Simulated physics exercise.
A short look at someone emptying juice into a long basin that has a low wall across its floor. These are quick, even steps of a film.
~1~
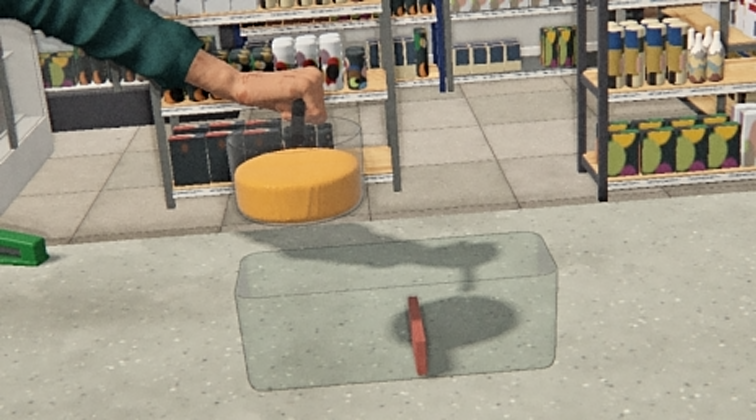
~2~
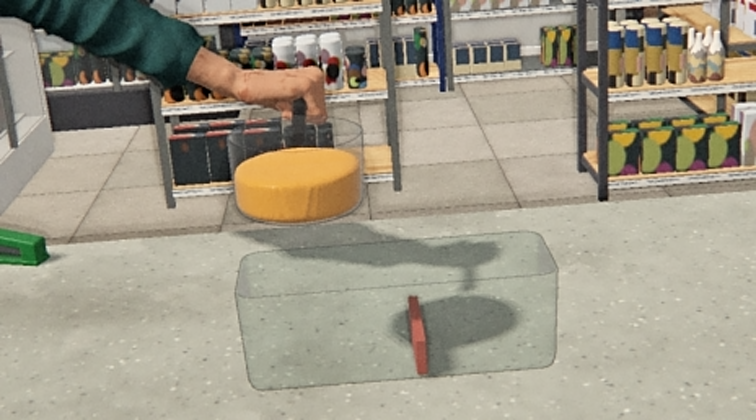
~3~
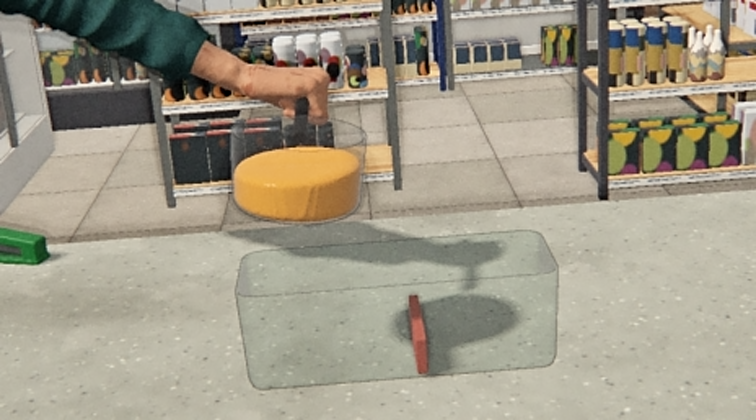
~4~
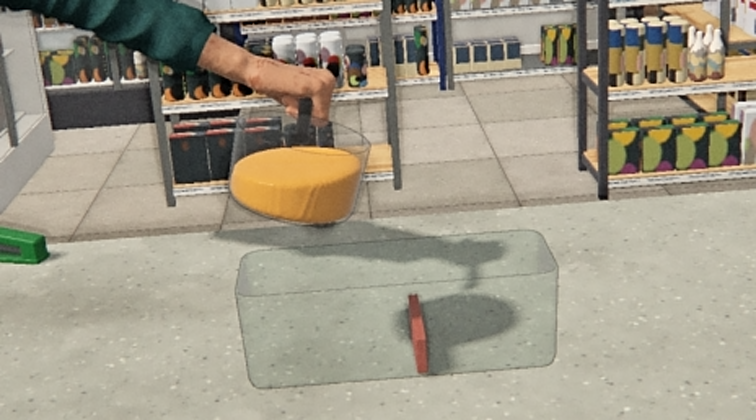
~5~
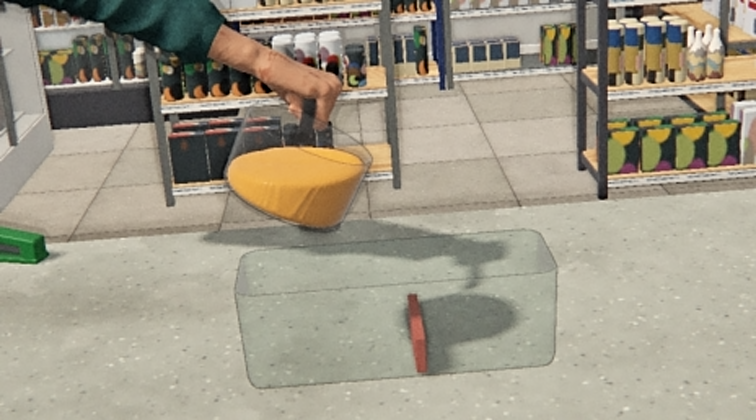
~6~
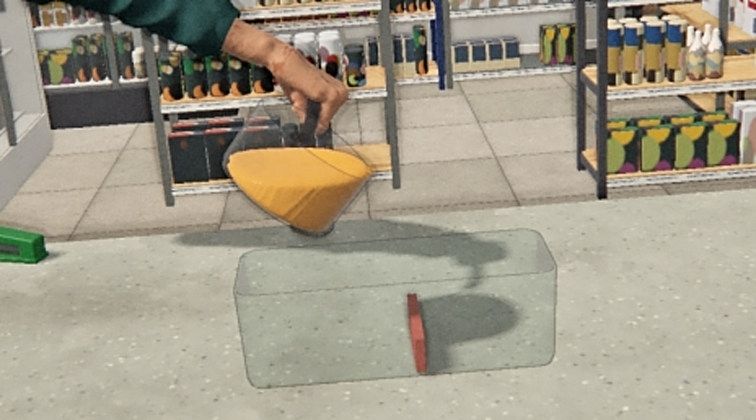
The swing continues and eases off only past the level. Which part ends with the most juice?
The left-hand part.
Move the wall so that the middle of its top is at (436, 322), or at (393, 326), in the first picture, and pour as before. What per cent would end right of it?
Roughly 15 per cent, and 75 per cent.
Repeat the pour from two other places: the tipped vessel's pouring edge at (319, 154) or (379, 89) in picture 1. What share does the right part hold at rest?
First some 15, then 80 per cent.
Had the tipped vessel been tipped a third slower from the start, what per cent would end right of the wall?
Close to 45 per cent.
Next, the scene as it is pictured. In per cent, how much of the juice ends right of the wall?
Some 35 per cent.
A moment on, the tilt is 97° and 34 per cent is still to pour, 14 is left of the wall and 17 right of it.
Next, the tilt is 104° and 10 per cent is still to pour, 49 is left of the wall and 34 right of it.
Then the tilt is 104° and 1 per cent is still to pour, 61 is left of the wall and 33 right of it.
Later the tilt is 104° and 0 per cent is still to pour, 65 is left of the wall and 34 right of it.
At rest 65 per cent lies left of the wall, 34 right of it and 1 outside.
